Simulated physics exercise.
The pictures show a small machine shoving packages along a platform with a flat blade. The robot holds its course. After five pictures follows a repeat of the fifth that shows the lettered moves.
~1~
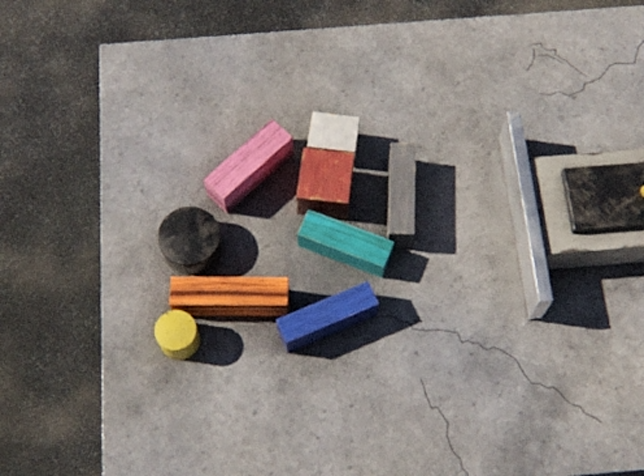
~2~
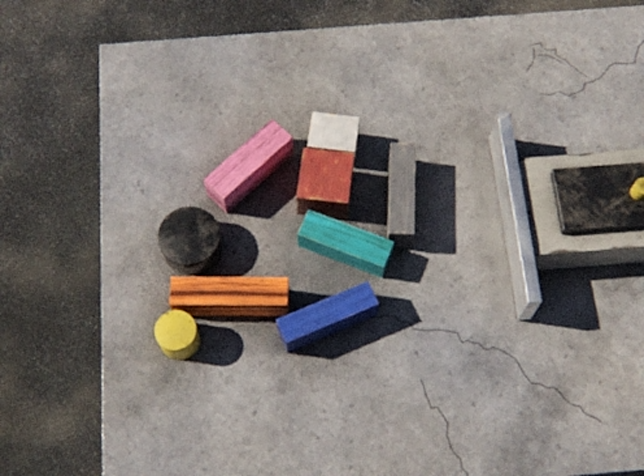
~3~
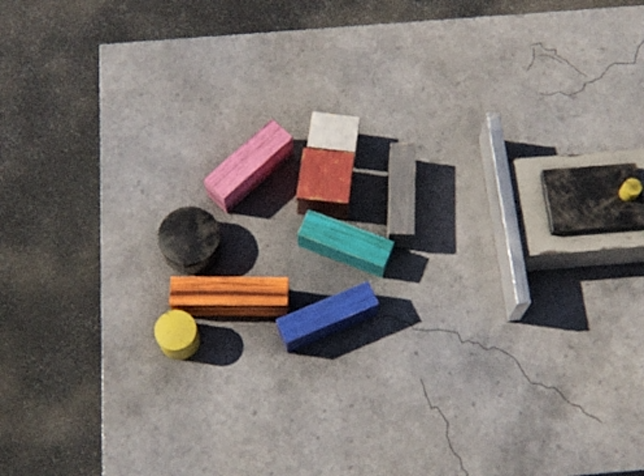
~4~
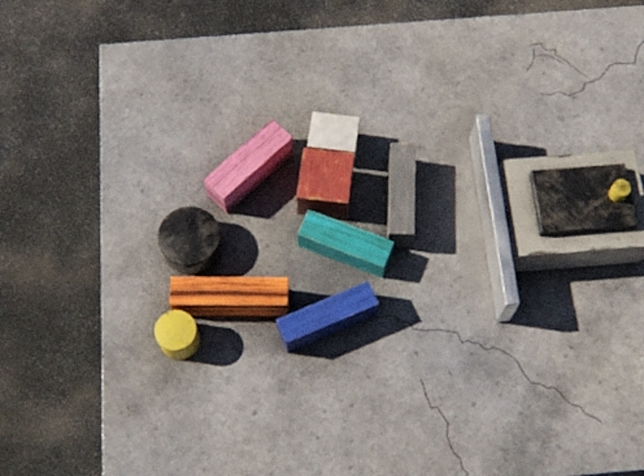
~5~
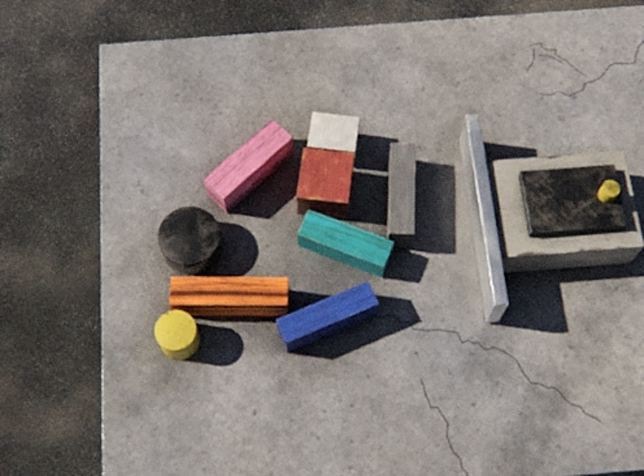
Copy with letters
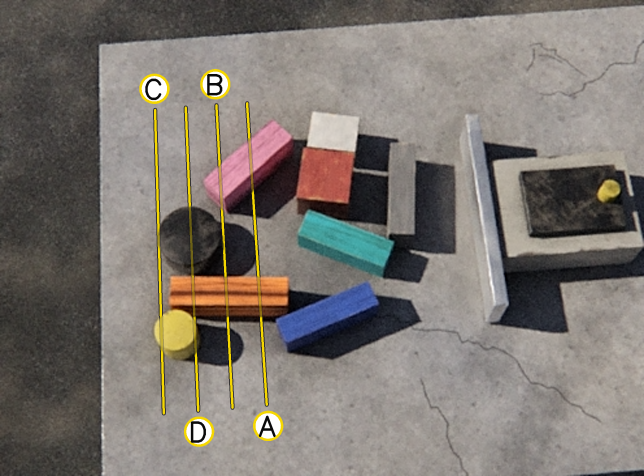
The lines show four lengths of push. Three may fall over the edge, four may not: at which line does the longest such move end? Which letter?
At C, and not beyond.
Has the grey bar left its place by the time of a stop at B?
By then, yes.
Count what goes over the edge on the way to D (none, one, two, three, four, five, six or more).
By then, one.
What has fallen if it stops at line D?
The black canister goes over.
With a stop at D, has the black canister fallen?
By then, yes.
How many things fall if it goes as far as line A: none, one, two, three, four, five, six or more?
The count is none.
On the marked copy, A at (256, 245); B at (224, 248); C at (159, 253); D at (192, 250).
Following C. Soon after the start, robot (447, 209); white crate (317, 135); blue stick (318, 318).
Later, robot (330, 218); black canister (138, 237); orange stick (172, 299).
In the end, robot (237, 225); black canister over the edge; red crate (104, 192); one fallen.
As for the rest, A is within the limit but short; B is within the limit but short; D is within the limit but short.
